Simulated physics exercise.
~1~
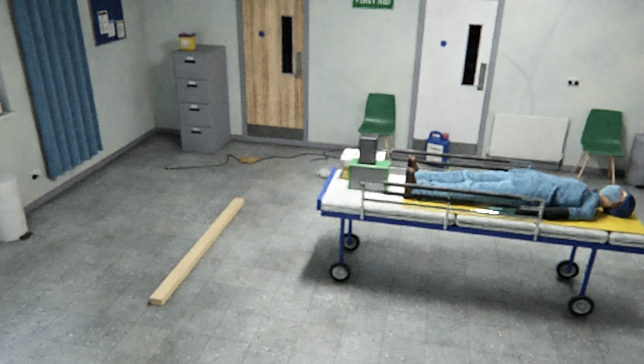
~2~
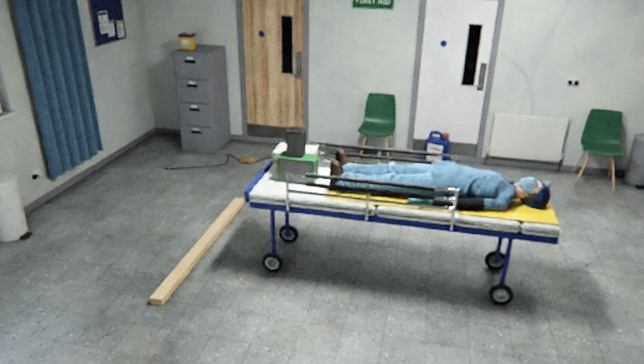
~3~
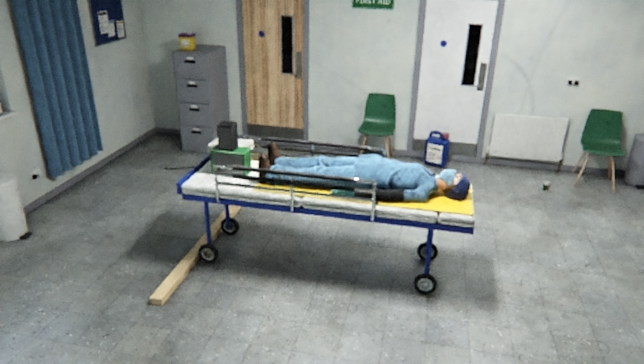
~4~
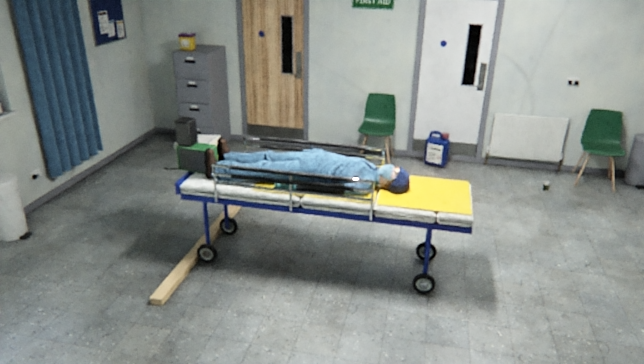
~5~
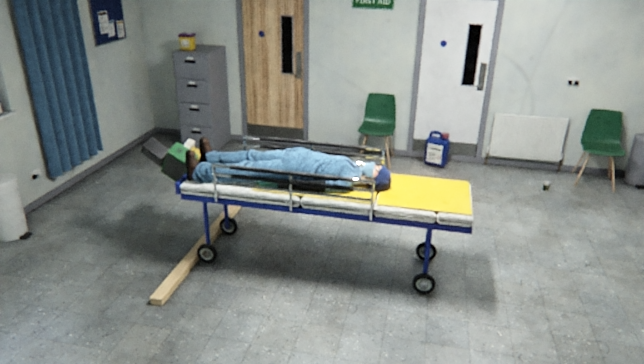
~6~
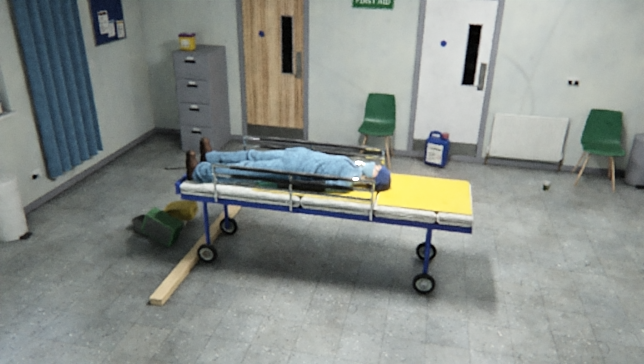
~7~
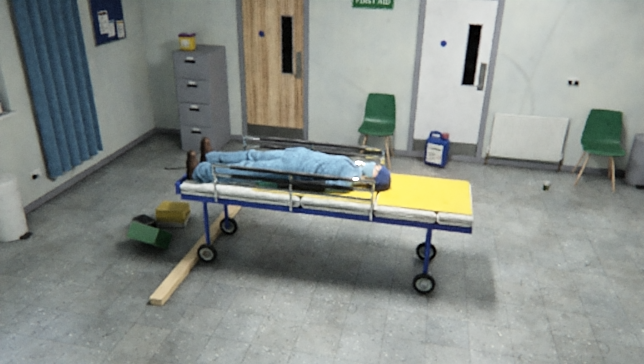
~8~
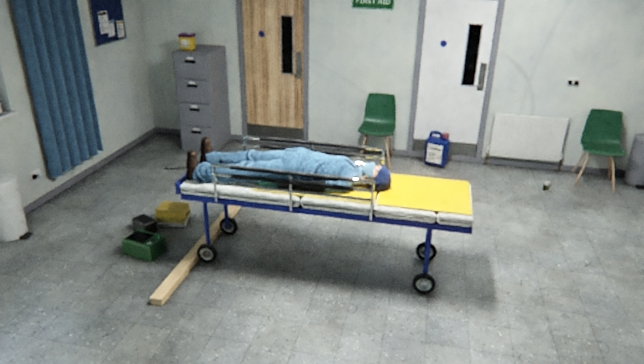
In this clip, a trolley carrying a limp patient in blue rolls left across a grey floor and stops at a wooden sill; the patient slides toward the foot end and stays aboard, while the green monitor, black pump and other items topple off onto the floor.
